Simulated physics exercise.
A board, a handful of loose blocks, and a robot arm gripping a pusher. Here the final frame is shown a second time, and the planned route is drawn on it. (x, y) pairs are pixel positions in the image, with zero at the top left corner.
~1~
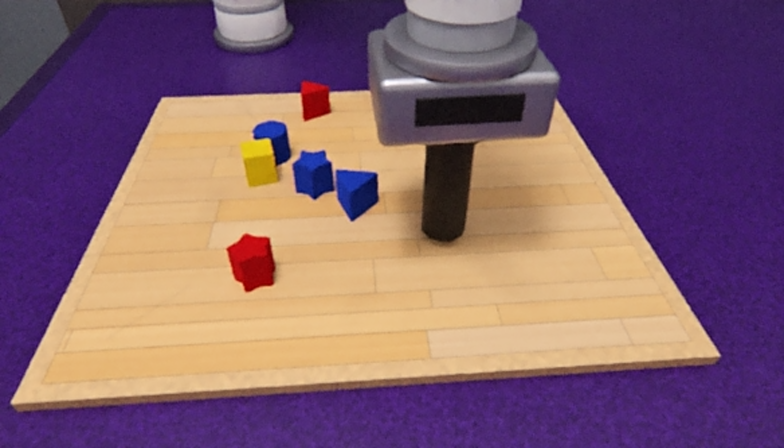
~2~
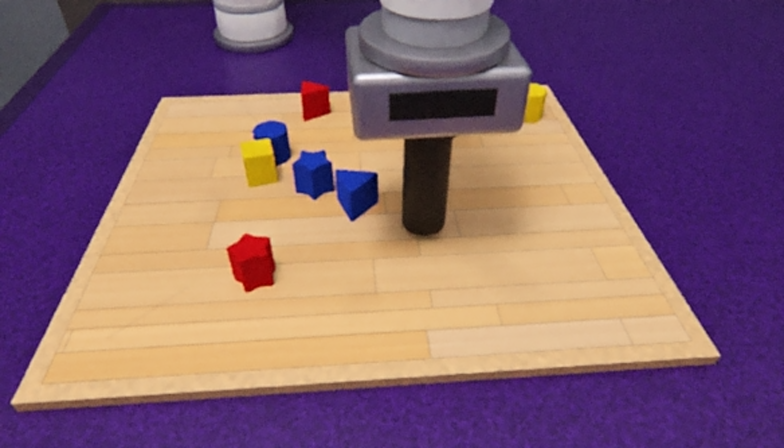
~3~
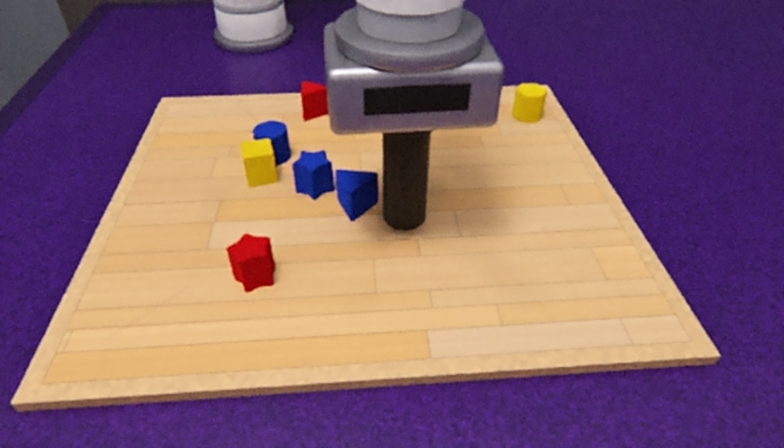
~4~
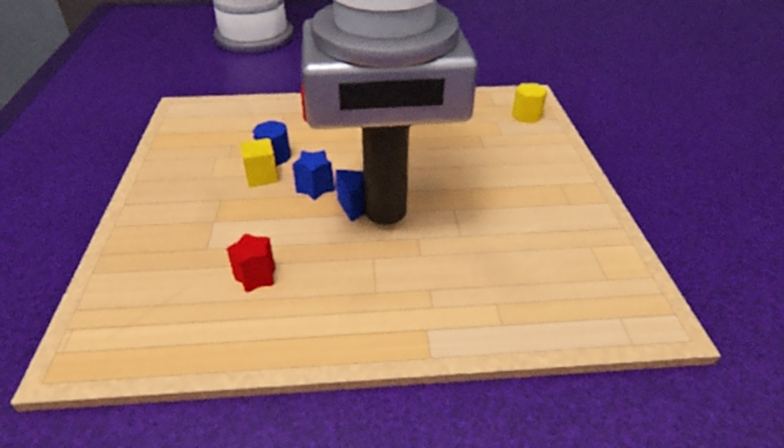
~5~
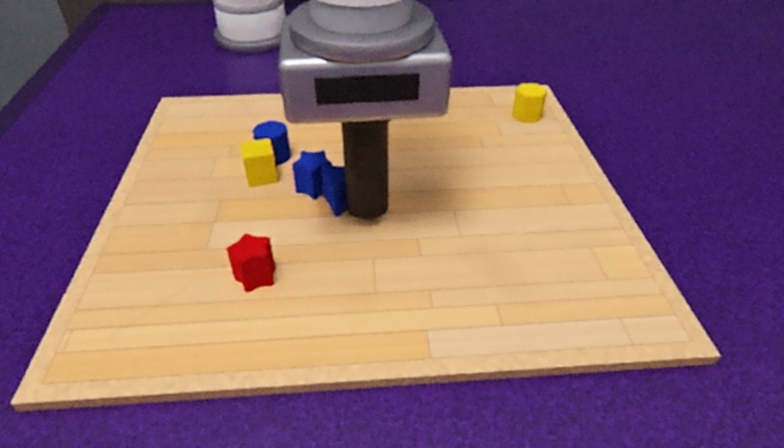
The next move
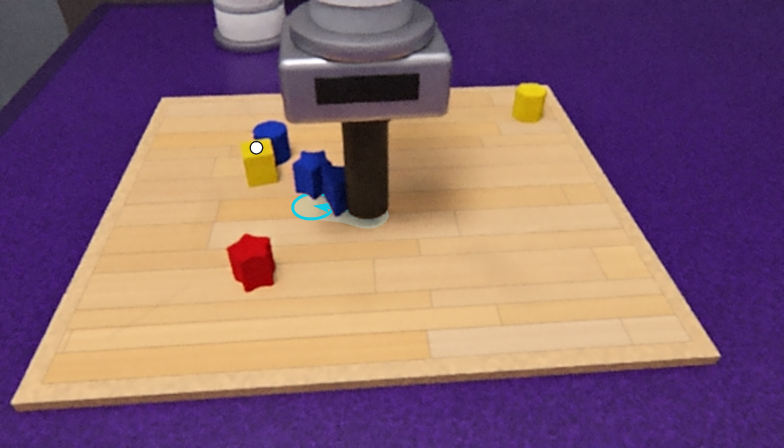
A robot arm with a dark pusher slides steadily left across a pale wooden board on a purple surface, uncovering a yellow block at the far right, gradually hiding the red one at the back, then nudging the blue triangular block left toward the blue star. Nearby sit yellow and blue blocks, with a red star nearer the front. The camera stays still, looking down from the front.
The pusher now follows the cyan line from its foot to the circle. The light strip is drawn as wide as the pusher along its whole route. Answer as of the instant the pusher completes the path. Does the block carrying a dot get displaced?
Short answer: No.
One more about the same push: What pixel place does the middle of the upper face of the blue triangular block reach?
It will end up at (285, 164).
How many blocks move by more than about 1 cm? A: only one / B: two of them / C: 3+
B
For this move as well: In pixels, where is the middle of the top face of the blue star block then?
Its top face will be centred at roughly (292, 147).
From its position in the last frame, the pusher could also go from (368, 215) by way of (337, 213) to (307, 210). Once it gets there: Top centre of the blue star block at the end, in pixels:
Close to (296, 150).
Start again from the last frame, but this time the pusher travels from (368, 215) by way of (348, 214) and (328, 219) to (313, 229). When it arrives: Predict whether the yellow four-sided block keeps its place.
Its place stays the same.
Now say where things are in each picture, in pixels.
Lower end of the pusher at (443, 227), tops of blocks, yellow four-sided block at (256, 148), blue star block at (312, 159), blue triangular block at (354, 177), in the first frame.
Pusher at (423, 222), blocks as before, in the second frame.
Pusher at (404, 217), blocks as before, in the third frame.
Pusher at (386, 212), blocks as before, in the fourth frame.
Pusher at (368, 207), yellow four-sided block at (256, 148), blue star block at (312, 159), blue triangular block at (339, 173), in the fifth frame.
The drawn path runs from (368, 215) over (341, 209) to (313, 206); the dot is on the yellow four-sided block.
What follows on the original path. Halfway along, pusher at (340, 200); blue star block at (298, 152), turned 35° clockwise; blue triangular block at (311, 168).
At the end, pusher at (312, 198); yellow four-sided block not moved; blue star block at (292, 147), turned 55° clockwise; blue triangular block at (285, 164).
